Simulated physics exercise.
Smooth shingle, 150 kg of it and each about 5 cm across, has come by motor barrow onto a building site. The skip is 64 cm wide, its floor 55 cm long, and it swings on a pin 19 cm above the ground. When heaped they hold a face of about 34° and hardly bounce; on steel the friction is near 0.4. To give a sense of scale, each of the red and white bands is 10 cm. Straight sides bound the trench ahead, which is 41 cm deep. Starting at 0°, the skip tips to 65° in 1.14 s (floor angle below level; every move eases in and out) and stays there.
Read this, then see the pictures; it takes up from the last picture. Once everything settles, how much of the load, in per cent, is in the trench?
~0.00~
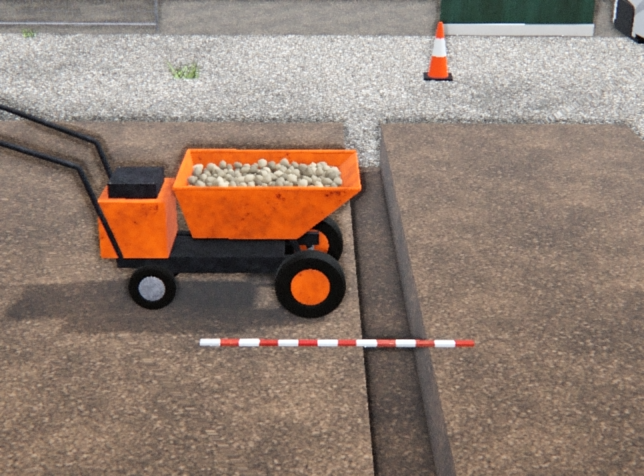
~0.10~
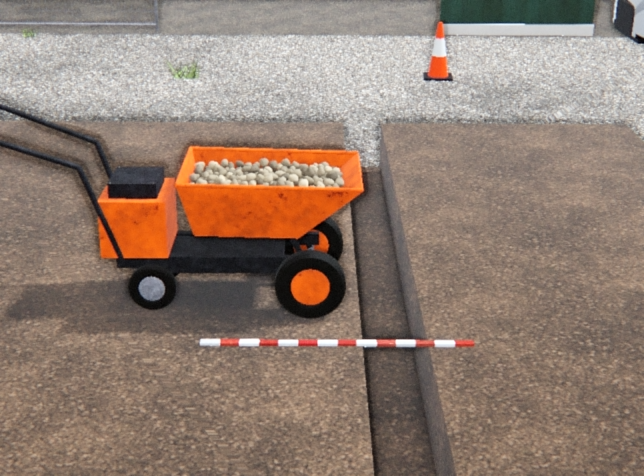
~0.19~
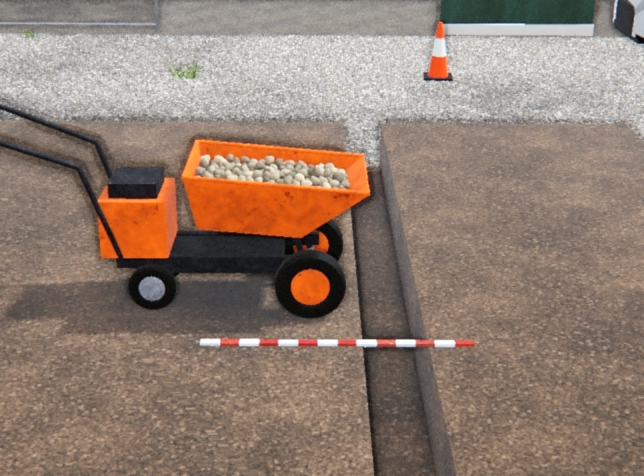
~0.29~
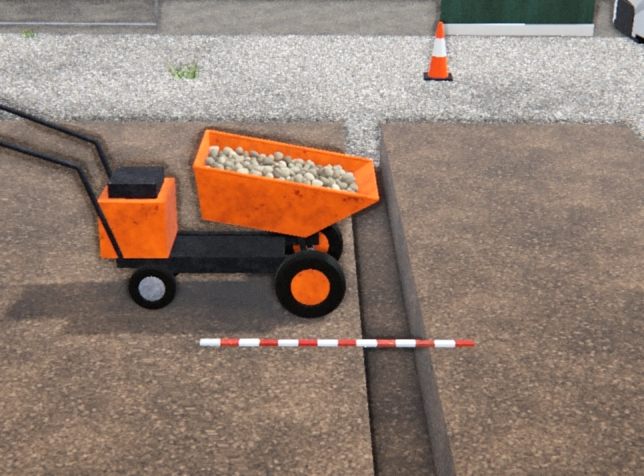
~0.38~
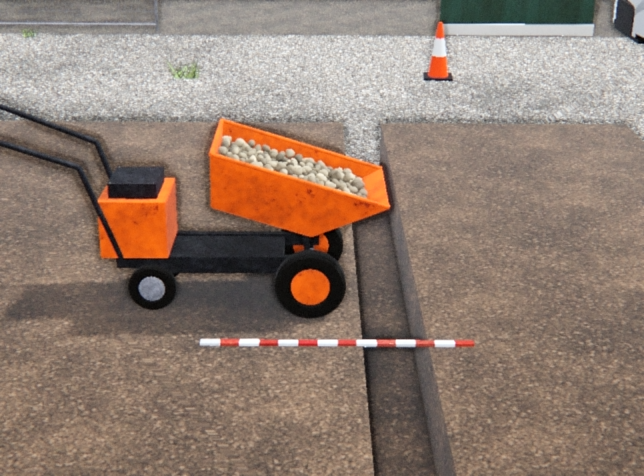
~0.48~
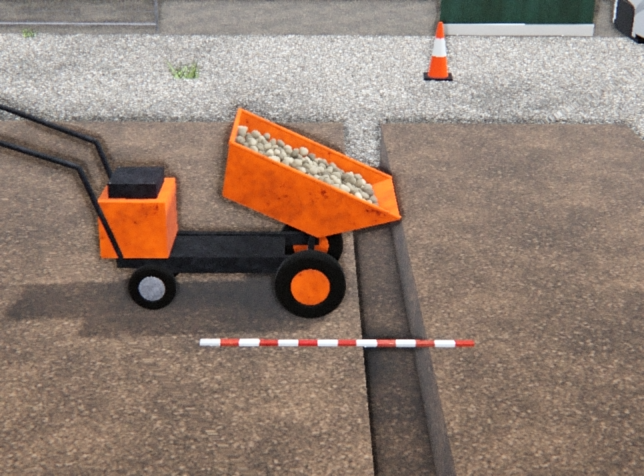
Once it settles, about 8 per cent of the load is there.
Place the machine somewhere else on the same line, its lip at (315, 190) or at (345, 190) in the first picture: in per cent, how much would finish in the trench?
Near 50 then near 20 percent.
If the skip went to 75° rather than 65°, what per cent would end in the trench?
Some 5 in a hundred, I'd say.
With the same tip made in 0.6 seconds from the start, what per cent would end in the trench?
Near 5 per cent.
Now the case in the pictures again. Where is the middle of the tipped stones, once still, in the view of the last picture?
About (482, 292).
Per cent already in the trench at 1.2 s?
Some 0 per cent.
After 0.9 s the floor is at 55°; 100 % in the skip; the foremost stones are at (419, 246).
After 1.2 s the floor is at 65°; 53 % in the skip, 47 % past the trench; the foremost stones are at (511, 295).
After 1.6 s the floor is at 65°; 14 % in the skip, 1 % in the trench, 85 % past the trench; the foremost stones are at (607, 288).
After 3.5 s the floor is at 65°; 0 % in the skip, 8 % in the trench, 92 % past the trench; the foremost stones are past the picture's edge.
